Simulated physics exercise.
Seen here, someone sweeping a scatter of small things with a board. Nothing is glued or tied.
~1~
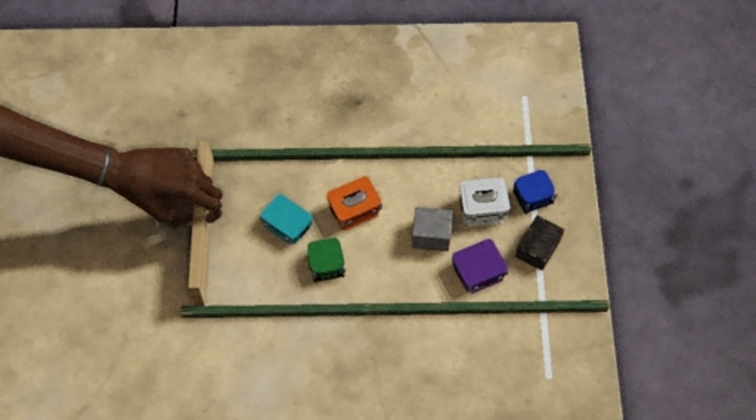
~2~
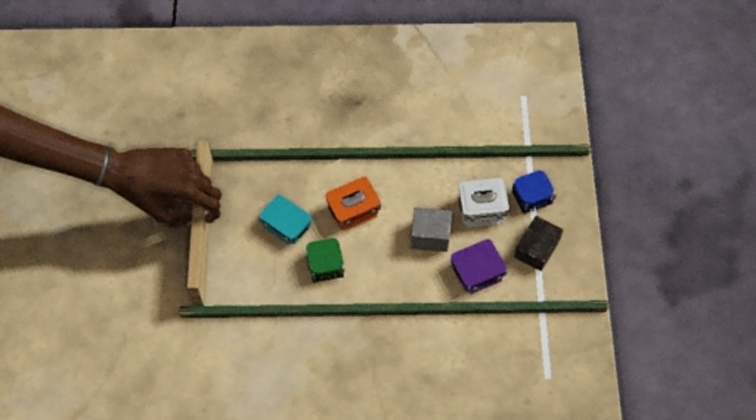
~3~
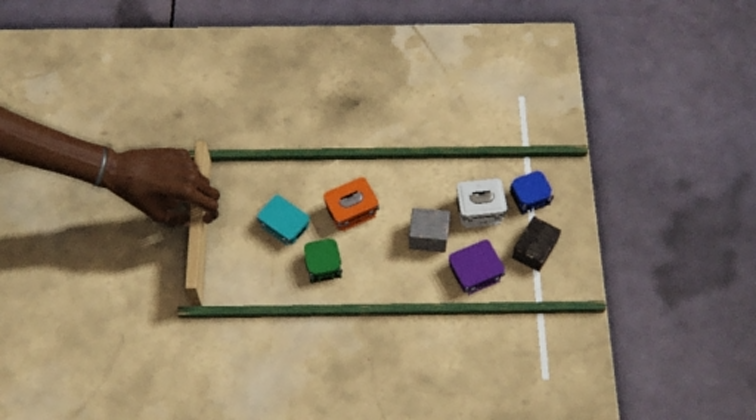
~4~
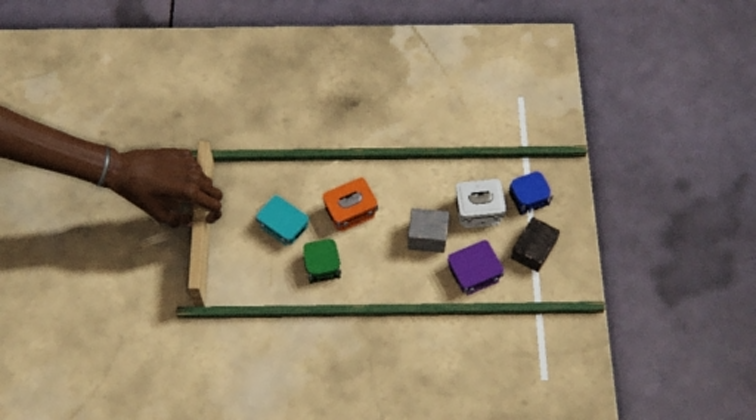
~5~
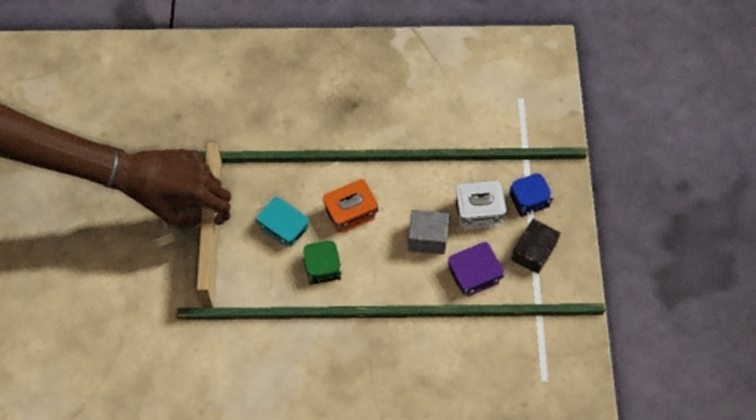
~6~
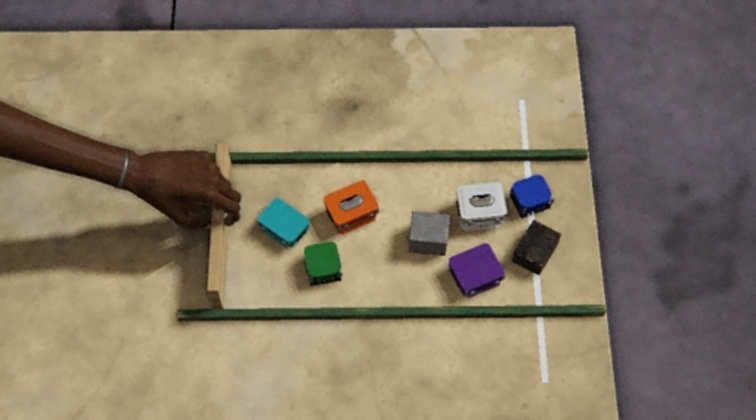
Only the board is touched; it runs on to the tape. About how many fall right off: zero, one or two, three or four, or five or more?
Outcome: The number that fall off is one or two.
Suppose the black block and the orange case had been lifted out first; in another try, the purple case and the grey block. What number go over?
1 in the first case, 1 in the second.
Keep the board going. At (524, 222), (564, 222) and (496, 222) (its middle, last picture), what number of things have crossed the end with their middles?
It would be 1, 5 and 0.
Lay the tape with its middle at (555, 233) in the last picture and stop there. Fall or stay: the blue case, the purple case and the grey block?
The blue case tumbles off, the purple case is lost, the grey block comes down.
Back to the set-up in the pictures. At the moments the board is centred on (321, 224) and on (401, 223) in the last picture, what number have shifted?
The counts are 3 and 5.
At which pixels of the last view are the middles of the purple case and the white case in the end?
First (595, 284), then (584, 203).
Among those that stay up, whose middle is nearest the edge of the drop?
The blue case ends nearest.
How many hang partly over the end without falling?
Overhanging: 4.
Early on, none off yet; black block at rest near (536, 248); blue case at rest near (531, 196); white case at rest near (481, 207).
A while later, none off yet; black block at rest near (536, 248); blue case travelled about its own width near (548, 185); white case travelled about its own width near (513, 199).
Finally, the number that fall off is one or two; lost, black block.
